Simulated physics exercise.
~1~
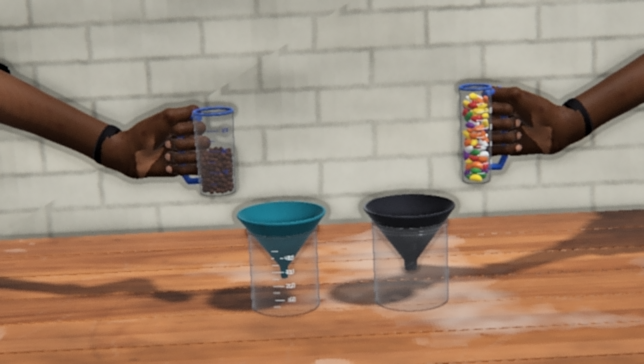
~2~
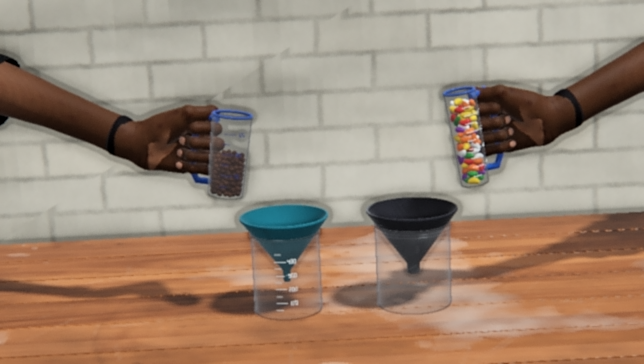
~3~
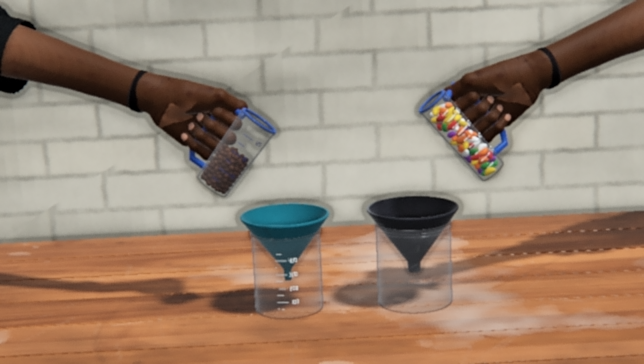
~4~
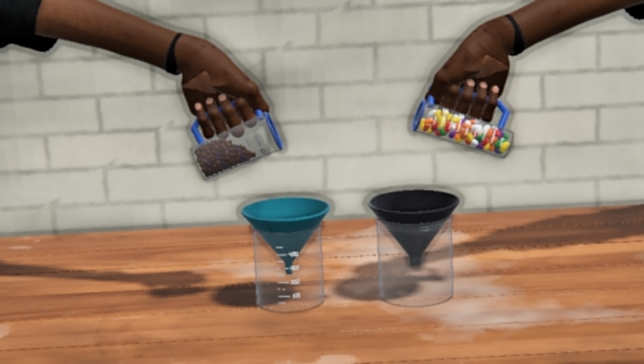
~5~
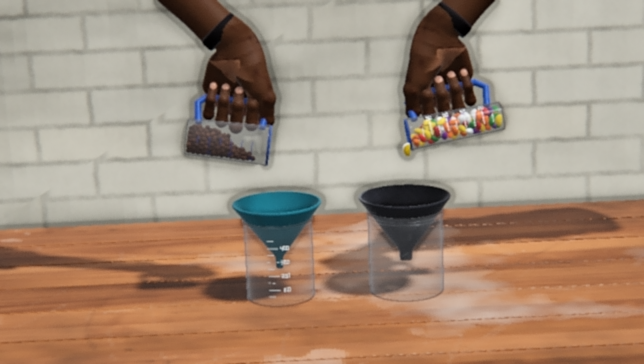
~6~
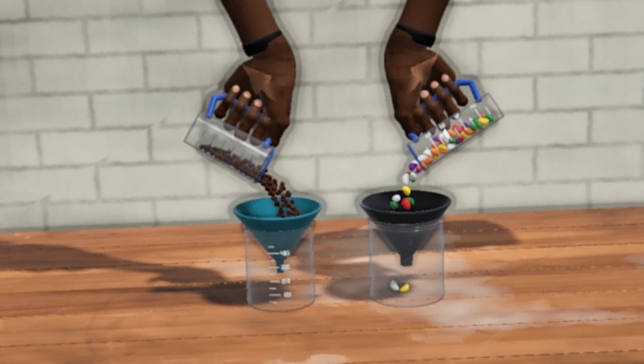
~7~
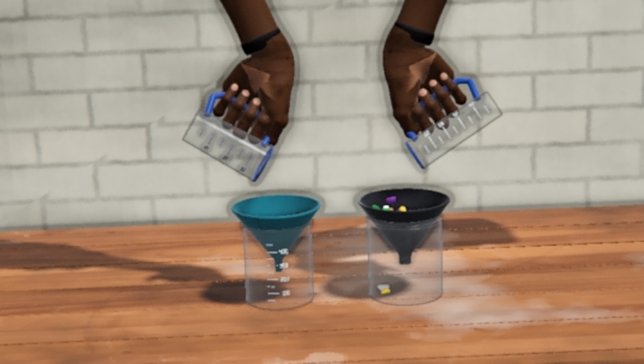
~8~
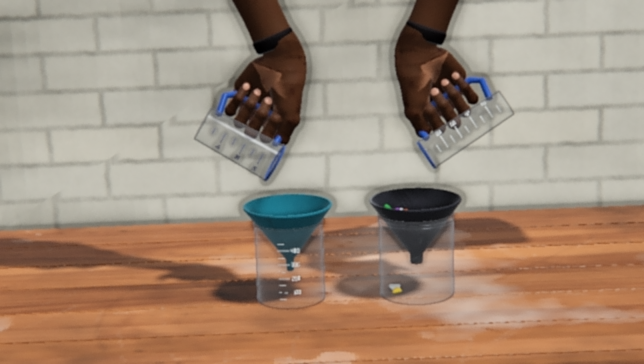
On a wooden table before a pale brick wall, a teal funnel and a black funnel sit in clear jars. Two hands hold clear cups above them, the left with small brown pieces, the right with colourful candies. The hands swing inward and tip the cups onto their sides, then further over. Brown pieces tumble into the teal funnel while candies spill into the black one, a few dropping through into its jar. Finally both upturned cups are empty, the left jar holds nothing, and the right has only a stray few, with candies still stuck in the black funnel.
